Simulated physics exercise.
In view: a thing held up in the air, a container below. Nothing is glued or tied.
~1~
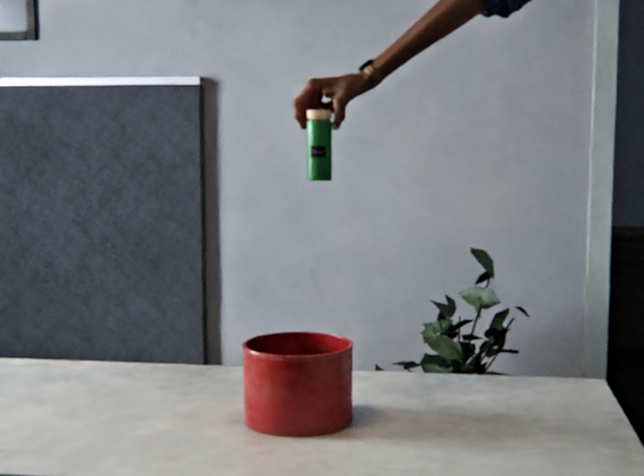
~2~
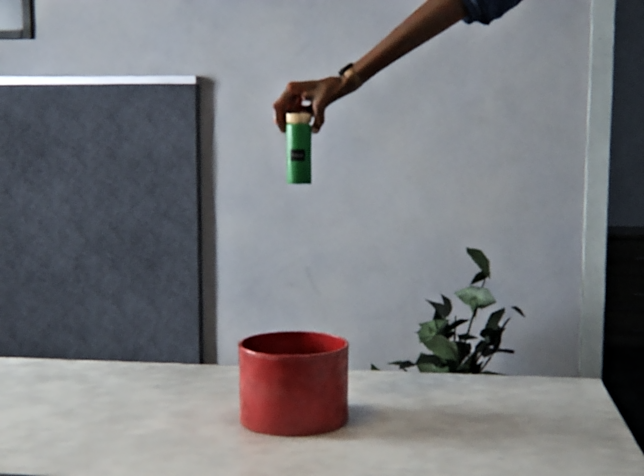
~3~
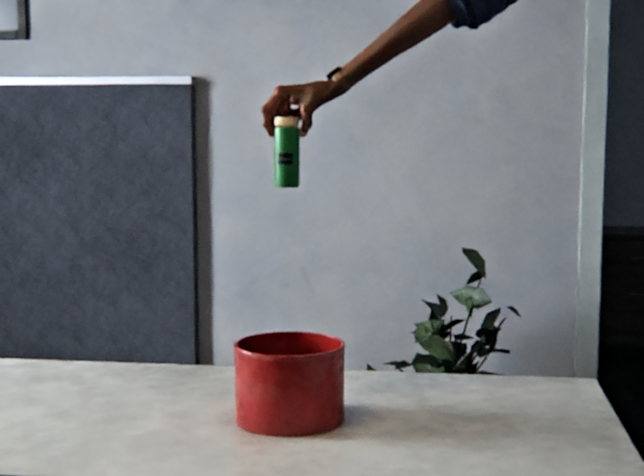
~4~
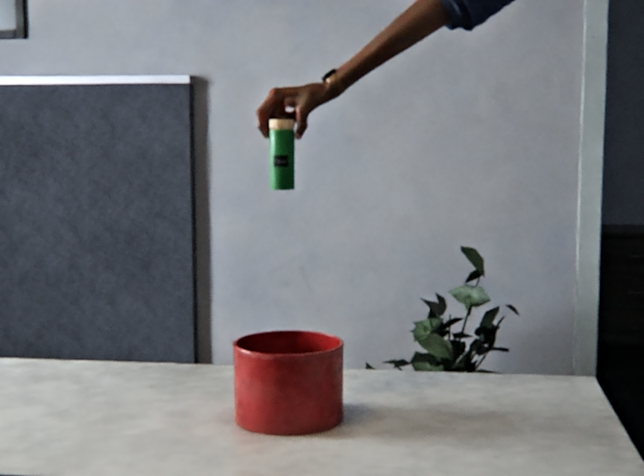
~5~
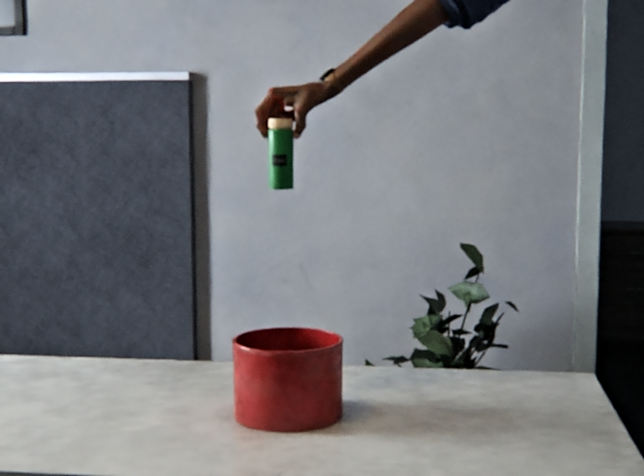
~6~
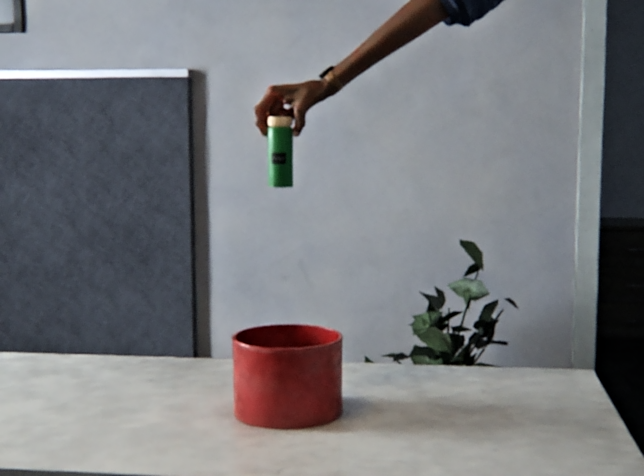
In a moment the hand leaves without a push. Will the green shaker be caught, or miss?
In the end the green shaker is caught.
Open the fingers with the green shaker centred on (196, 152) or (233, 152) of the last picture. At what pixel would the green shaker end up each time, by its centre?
Near (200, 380) and (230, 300).
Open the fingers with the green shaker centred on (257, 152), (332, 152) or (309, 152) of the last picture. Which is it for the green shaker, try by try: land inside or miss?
Try by try, it lands inside; is caught; drops into the container.
Then, 0.16 s later than the last frame, green shaker shifted about its own width near (281, 191).
Then, 0.26 s later than the last frame, green shaker dropping near (281, 280).
Then, 0.34 s later than the last frame, green shaker fallen near (282, 377).
When it is over, the green shaker drops into the container, near (282, 375).
